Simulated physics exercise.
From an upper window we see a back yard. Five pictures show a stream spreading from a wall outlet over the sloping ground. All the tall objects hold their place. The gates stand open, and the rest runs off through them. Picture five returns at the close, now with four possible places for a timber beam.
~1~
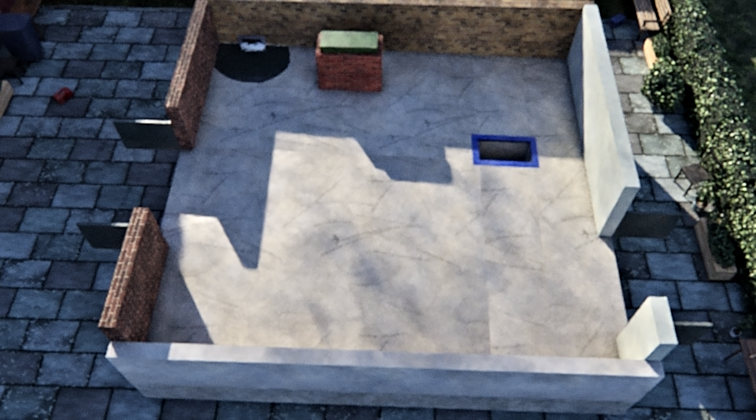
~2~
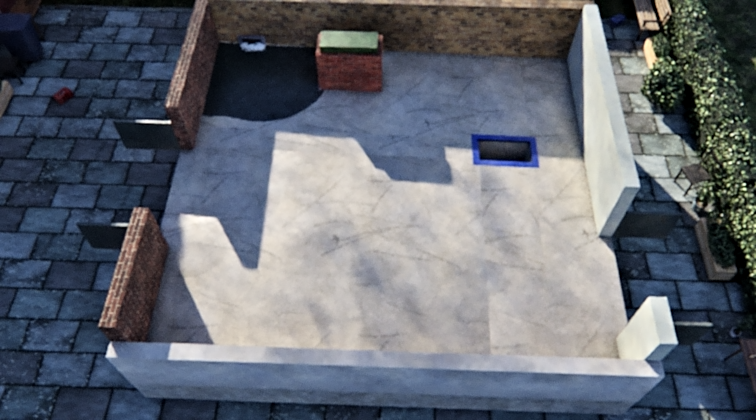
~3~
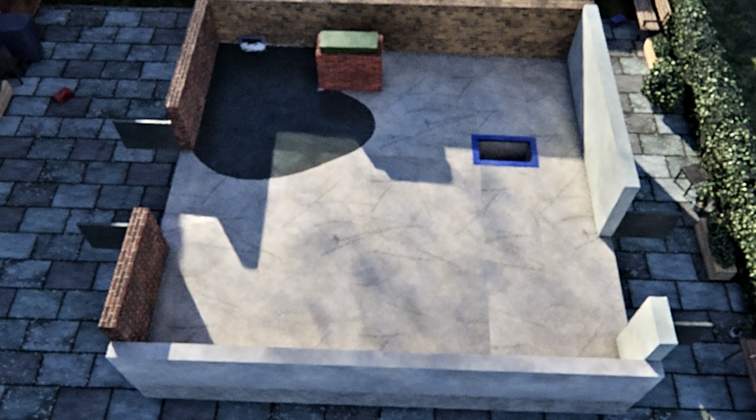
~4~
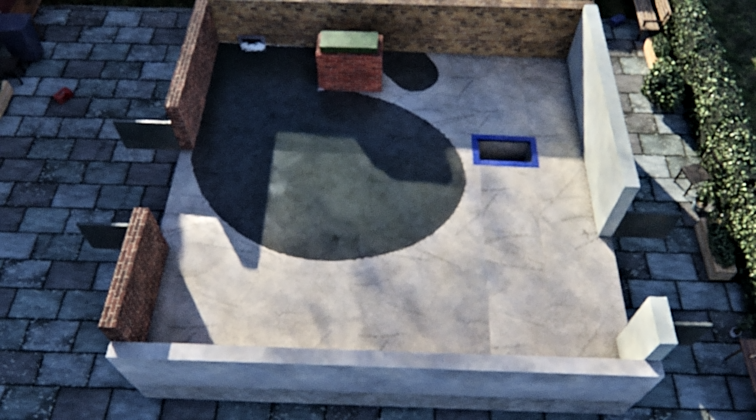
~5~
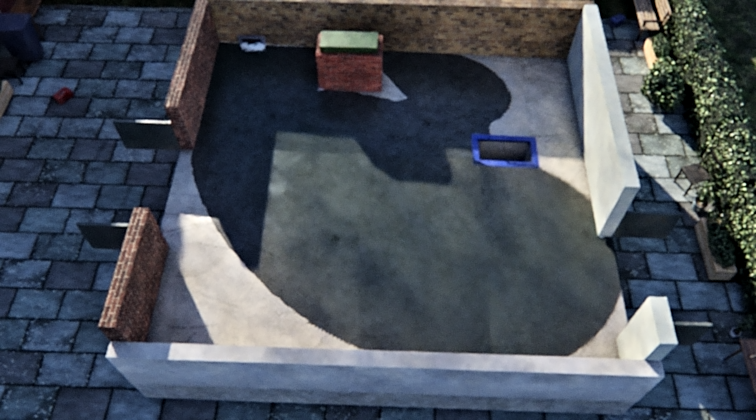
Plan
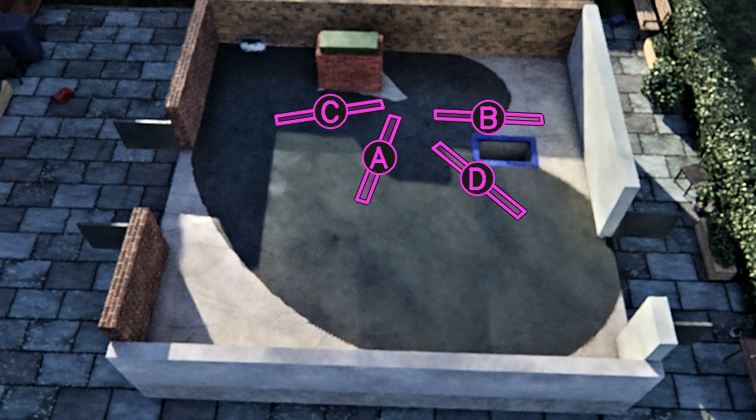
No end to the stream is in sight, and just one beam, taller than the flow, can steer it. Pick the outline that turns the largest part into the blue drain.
Use spot C.
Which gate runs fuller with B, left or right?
More leaves on the right.
In magenta, A from (361, 201) to (394, 116); B from (435, 114) to (541, 119); C from (276, 120) to (382, 104); D from (436, 145) to (521, 214).
If A is chosen, about 8 % of the stream goes into the blue drain, about 92 % out by the gates.
If B is chosen, about 7 % of the stream goes into the blue drain, about 93 % out by the gates.
If C is chosen, about 13 % of the stream goes into the blue drain, about 87 % out by the gates.
If D is chosen, about 8 % of the stream goes into the blue drain, about 92 % out by the gates.
